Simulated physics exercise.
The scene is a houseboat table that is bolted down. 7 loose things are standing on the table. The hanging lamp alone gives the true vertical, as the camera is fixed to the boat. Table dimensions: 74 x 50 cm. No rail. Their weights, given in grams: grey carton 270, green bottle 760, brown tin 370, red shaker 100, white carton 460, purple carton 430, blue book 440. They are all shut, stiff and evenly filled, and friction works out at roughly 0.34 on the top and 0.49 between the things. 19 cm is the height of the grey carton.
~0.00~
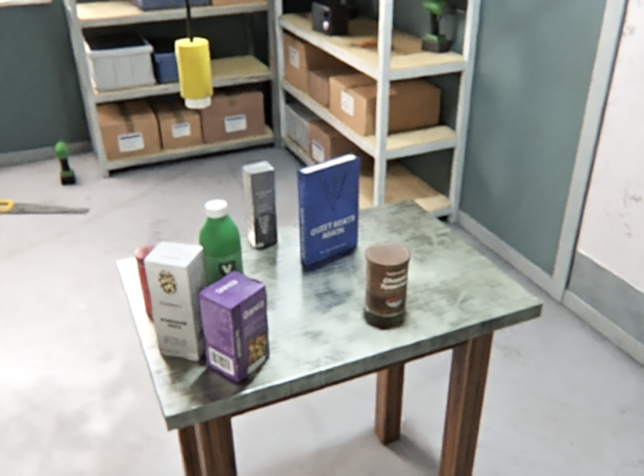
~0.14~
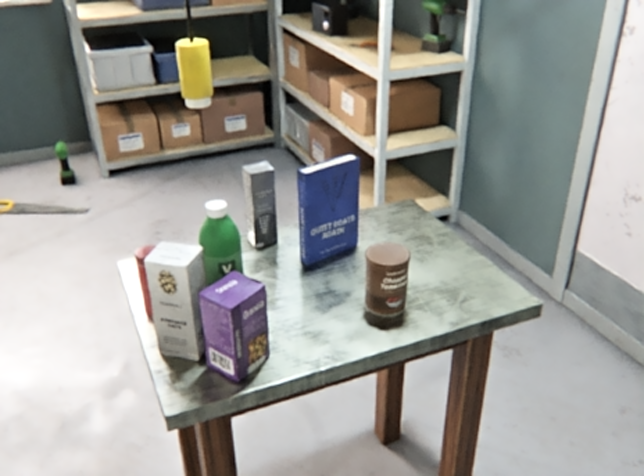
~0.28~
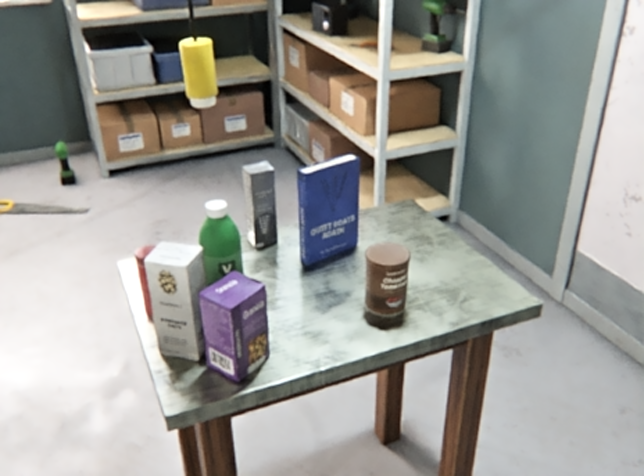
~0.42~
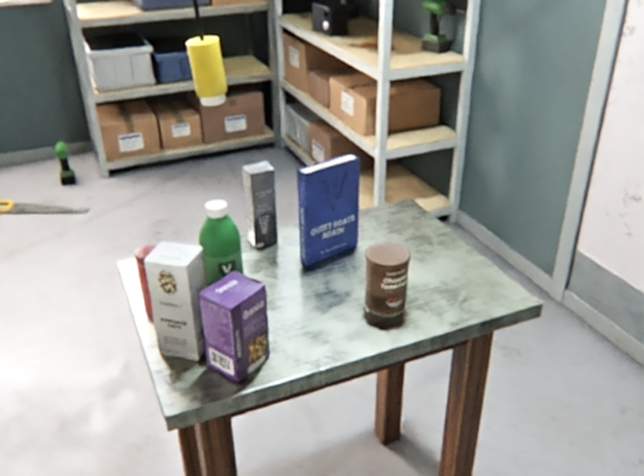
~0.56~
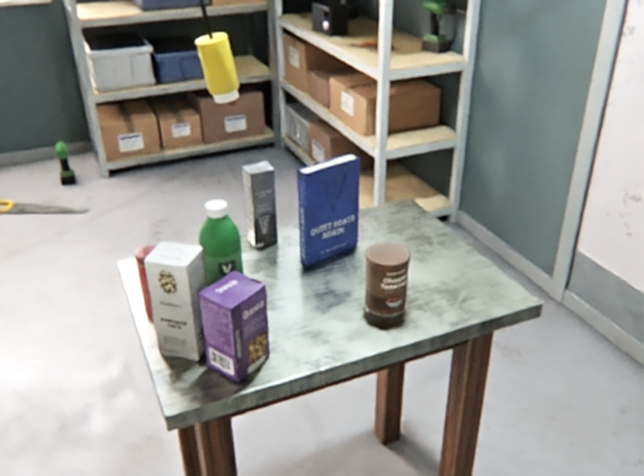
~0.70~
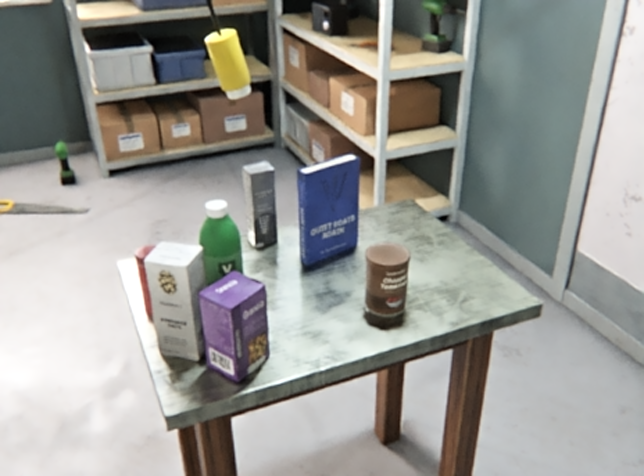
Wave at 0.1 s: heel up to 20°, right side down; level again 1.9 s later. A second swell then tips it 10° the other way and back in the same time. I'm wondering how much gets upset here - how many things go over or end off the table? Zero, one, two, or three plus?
I'd say two things.
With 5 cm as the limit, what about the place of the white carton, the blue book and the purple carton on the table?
Well, the white carton remains where it was; the blue book remains where it was; and the purple carton remains where it was.
After 1.40 s, boat heeled 14°, right side down; grey carton on its side near (308, 210); green bottle 37° off its base near (268, 260); purple carton moved 2 cm.
After 1.50 s, boat heeled 11°, right side down; grey carton on its side near (327, 214); green bottle on its side near (304, 276); purple carton moved 2 cm.
In the end (4.9 s), toppled on the table, grey carton and green bottle; the other 5 under 5 cm from the start. In the last view, grey carton near (339, 212), green bottle near (312, 263).
